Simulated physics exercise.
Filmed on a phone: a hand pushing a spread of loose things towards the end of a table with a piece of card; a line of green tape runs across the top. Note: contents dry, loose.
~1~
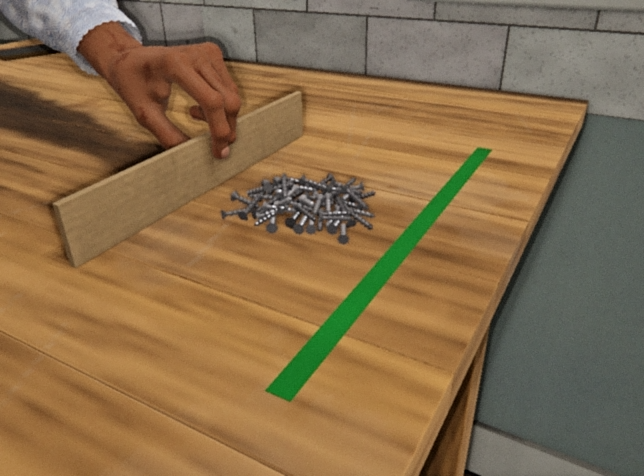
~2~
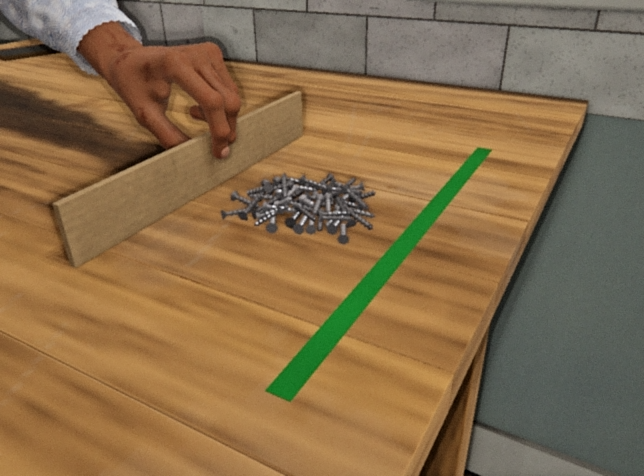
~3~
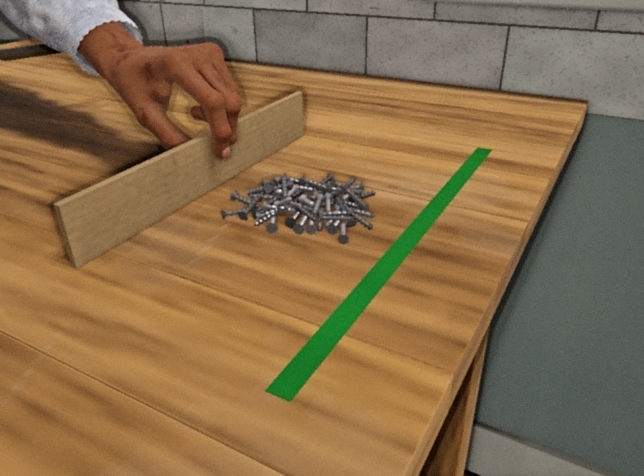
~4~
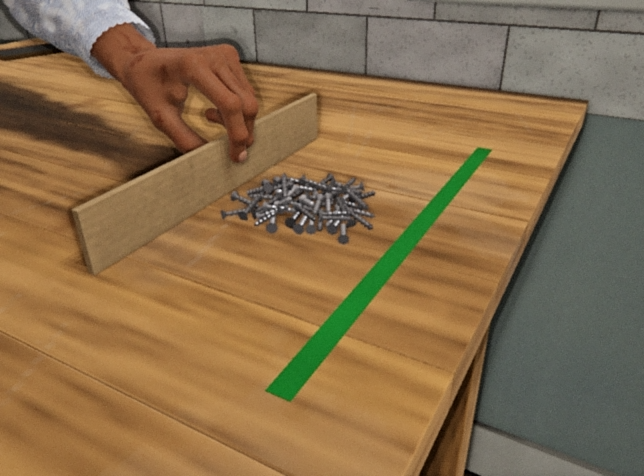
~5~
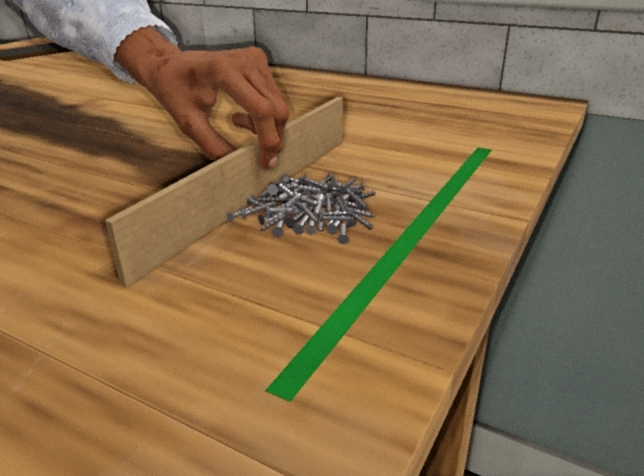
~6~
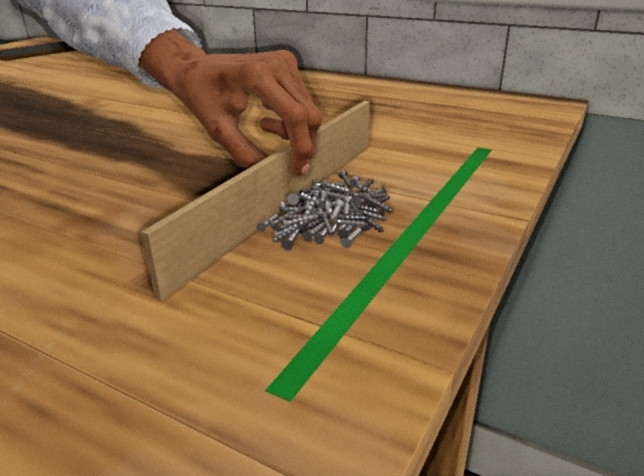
A heap of grey steel screws lies in the middle of a wooden tabletop, seen from above at an angle by a still camera, with a pale block wall behind. A green tape strip runs diagonally to their right, near the table's edge, and a hand in a light sleeve holds a tan, board-like piece upright on the left. The hand stays still, then slides the piece rightward into the screws, shifting them slightly toward the tape.
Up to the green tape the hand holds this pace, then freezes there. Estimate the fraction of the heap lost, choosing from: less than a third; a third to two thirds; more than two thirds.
Expected result: A small part, below one third.
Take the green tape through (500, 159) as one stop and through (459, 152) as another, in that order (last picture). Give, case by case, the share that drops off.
Case one: Around 40 percent; case two: 0 percent.
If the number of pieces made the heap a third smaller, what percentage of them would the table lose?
Something like 10 pieces in every hundred.
Just after the last frame, piece of card still moving, near (357, 163); heap all on the table, its front near (415, 256).
A moment on, piece of card stopped at the green tape; heap all on the table, its front near (516, 283).
Further on, piece of card stopped at the green tape; heap roughly a quarter over the edge.
When it is over, piece of card stopped at the green tape; heap roughly a quarter over the edge.
